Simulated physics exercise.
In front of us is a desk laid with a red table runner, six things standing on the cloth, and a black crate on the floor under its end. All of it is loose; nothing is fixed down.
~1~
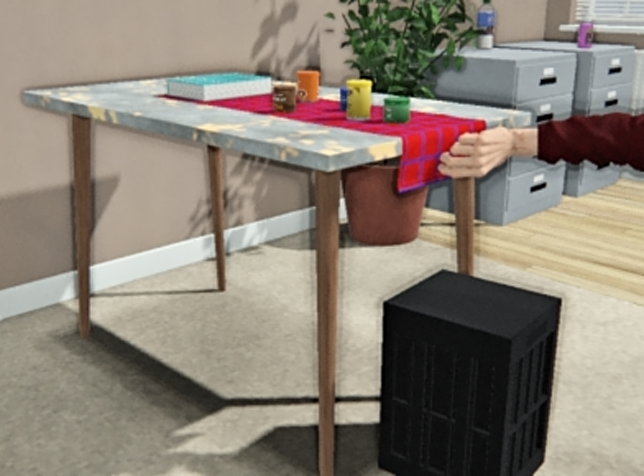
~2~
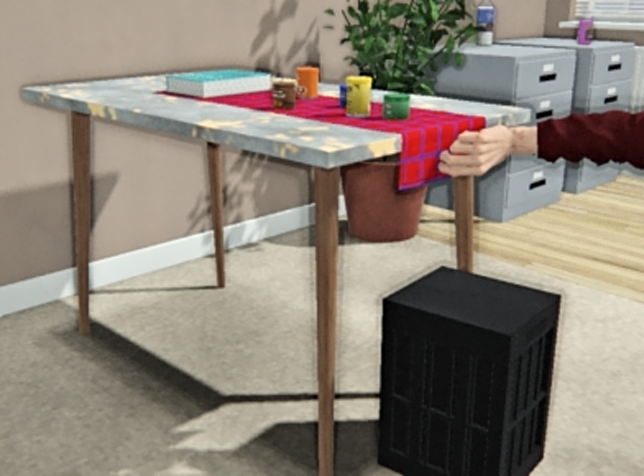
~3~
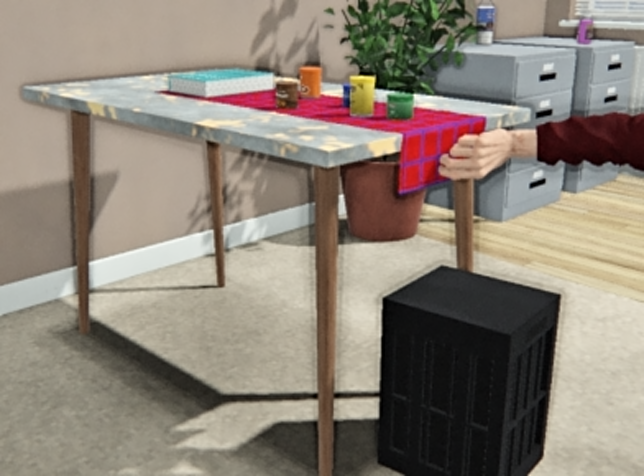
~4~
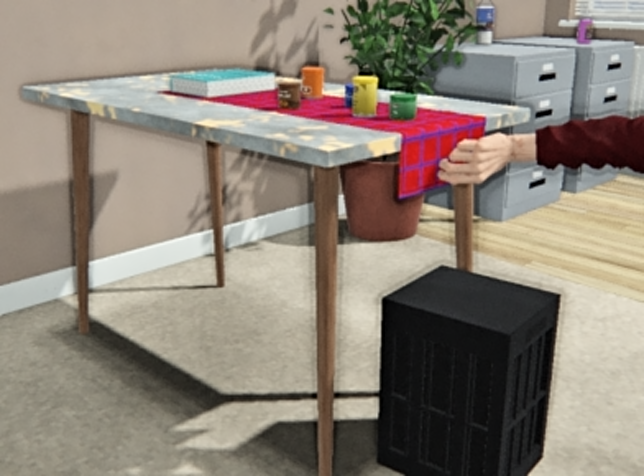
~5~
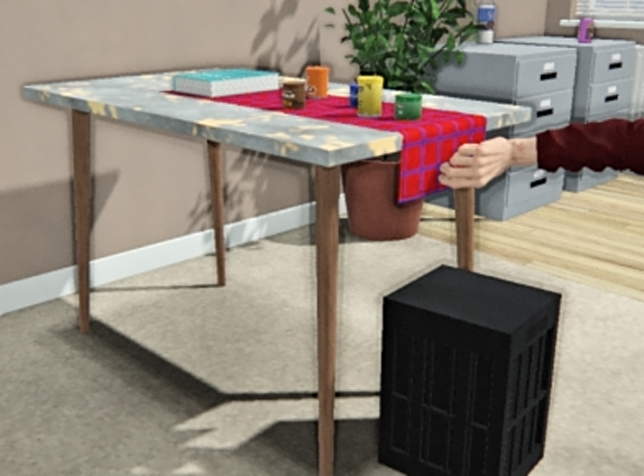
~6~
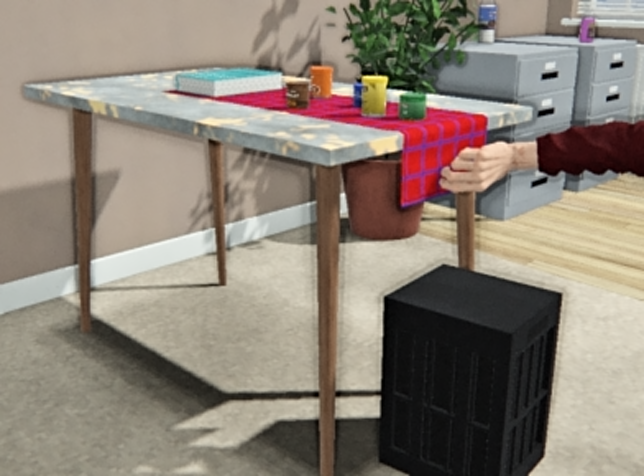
On a desk in a room, a hand slowly drawing a red checked runner rightward, the small pots on it shifting along.
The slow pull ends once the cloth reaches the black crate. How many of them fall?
Two.
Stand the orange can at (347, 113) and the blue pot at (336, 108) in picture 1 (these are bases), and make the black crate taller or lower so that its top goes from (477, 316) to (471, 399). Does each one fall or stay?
As for the orange can, it leaves the top; as for the blue pot, it leaves the top.
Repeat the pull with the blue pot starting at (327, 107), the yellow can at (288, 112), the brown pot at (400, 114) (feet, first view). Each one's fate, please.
The blue pot ends up still aboard, the yellow can ends up still aboard, the brown pot ends up knocked off.
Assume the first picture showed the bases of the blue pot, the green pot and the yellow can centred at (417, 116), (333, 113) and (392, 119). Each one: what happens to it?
Outcome: Blue pot falls away, green pot stays aboard, yellow can falls away.
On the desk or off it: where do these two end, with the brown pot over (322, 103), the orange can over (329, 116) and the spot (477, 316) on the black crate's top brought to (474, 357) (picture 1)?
Here's what happens: The brown pot remains aboard, the orange can leaves its perch.
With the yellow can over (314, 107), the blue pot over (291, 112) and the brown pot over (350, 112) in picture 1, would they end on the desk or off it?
Start with the yellow can, which is kept; next the blue pot, which is kept; last the brown pot, which is kept.
Early on, hem near (443, 239); green pot gone.
Midway, hem near (443, 267); green pot gone.
Finally, hem on the crate; green pot and yellow can gone. It carries off two.
